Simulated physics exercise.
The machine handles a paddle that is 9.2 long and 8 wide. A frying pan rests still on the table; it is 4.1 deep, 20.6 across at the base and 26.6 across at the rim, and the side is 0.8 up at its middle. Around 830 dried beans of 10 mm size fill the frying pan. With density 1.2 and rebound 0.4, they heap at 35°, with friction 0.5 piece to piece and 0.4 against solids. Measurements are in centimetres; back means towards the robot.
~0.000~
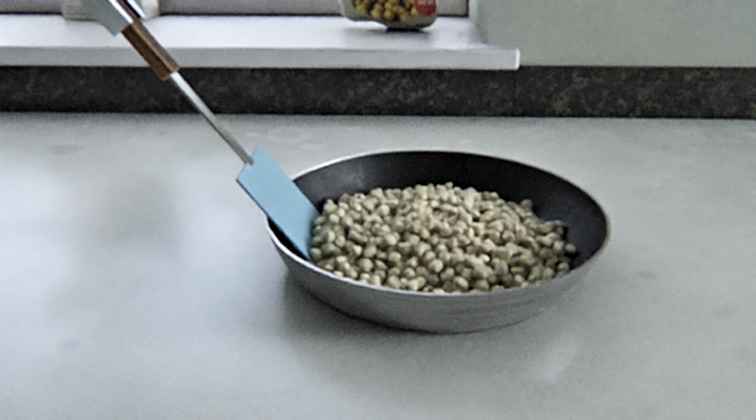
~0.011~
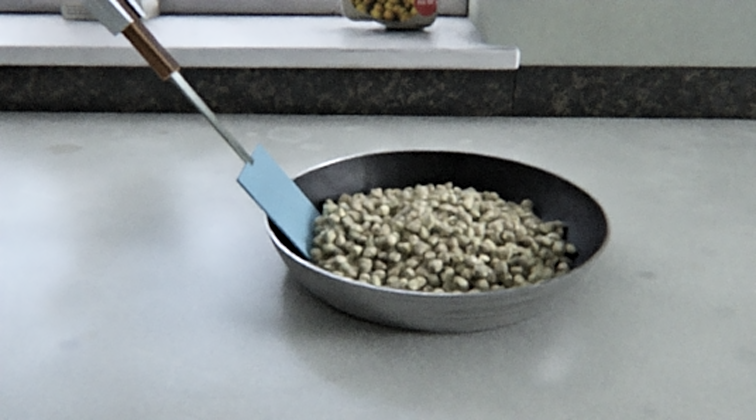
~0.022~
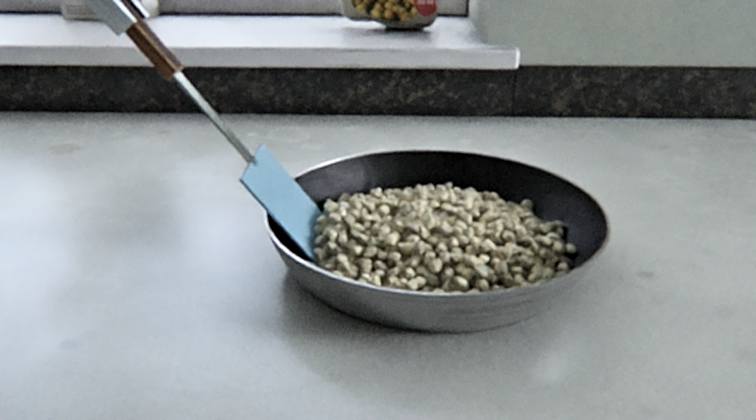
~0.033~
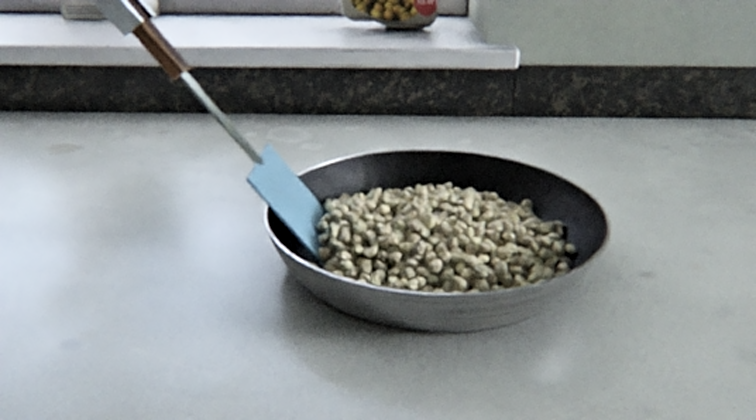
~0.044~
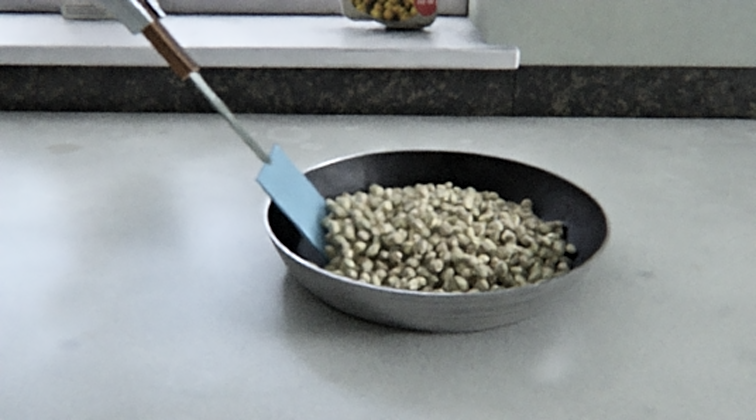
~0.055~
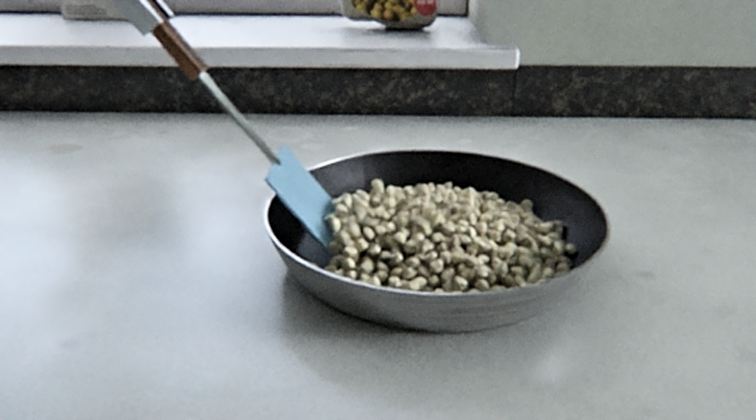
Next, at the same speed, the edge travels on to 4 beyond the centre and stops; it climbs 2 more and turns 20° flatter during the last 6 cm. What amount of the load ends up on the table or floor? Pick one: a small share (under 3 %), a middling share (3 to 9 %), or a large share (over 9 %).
A small share.
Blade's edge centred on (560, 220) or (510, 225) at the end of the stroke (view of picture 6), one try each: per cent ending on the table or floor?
Roughly 15 and 0 per cent.
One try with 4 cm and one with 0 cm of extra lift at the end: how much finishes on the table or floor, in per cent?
Near 0 and 0 percent respectively.
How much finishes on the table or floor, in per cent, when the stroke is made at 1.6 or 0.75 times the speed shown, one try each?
About 0 and 0 per cent.
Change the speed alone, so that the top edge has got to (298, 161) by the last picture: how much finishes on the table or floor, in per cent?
Some 0 percent.
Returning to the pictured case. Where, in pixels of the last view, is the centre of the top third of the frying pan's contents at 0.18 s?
I'd put it somewhere near (475, 224).
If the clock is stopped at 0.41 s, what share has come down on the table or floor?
I'd say close to 0 in a hundred.
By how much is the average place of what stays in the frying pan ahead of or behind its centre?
It sits near 4.0 centimetres ahead of centre.
By 0.12 s, sloping 53°, highest piece 5 above the table; 828 in the frying pan.
By 0.18 s, sloping 44°, highest piece 5 above the table; 828 in the frying pan.
By 0.41 s, sloping 33°, highest piece 5 above the table; 828 in the frying pan.
By 1.46 s, sloping 33°, highest piece 5 above the table; 828 in the frying pan.
Final count, 828 in the frying pan. That is 0 % on the table or floor.
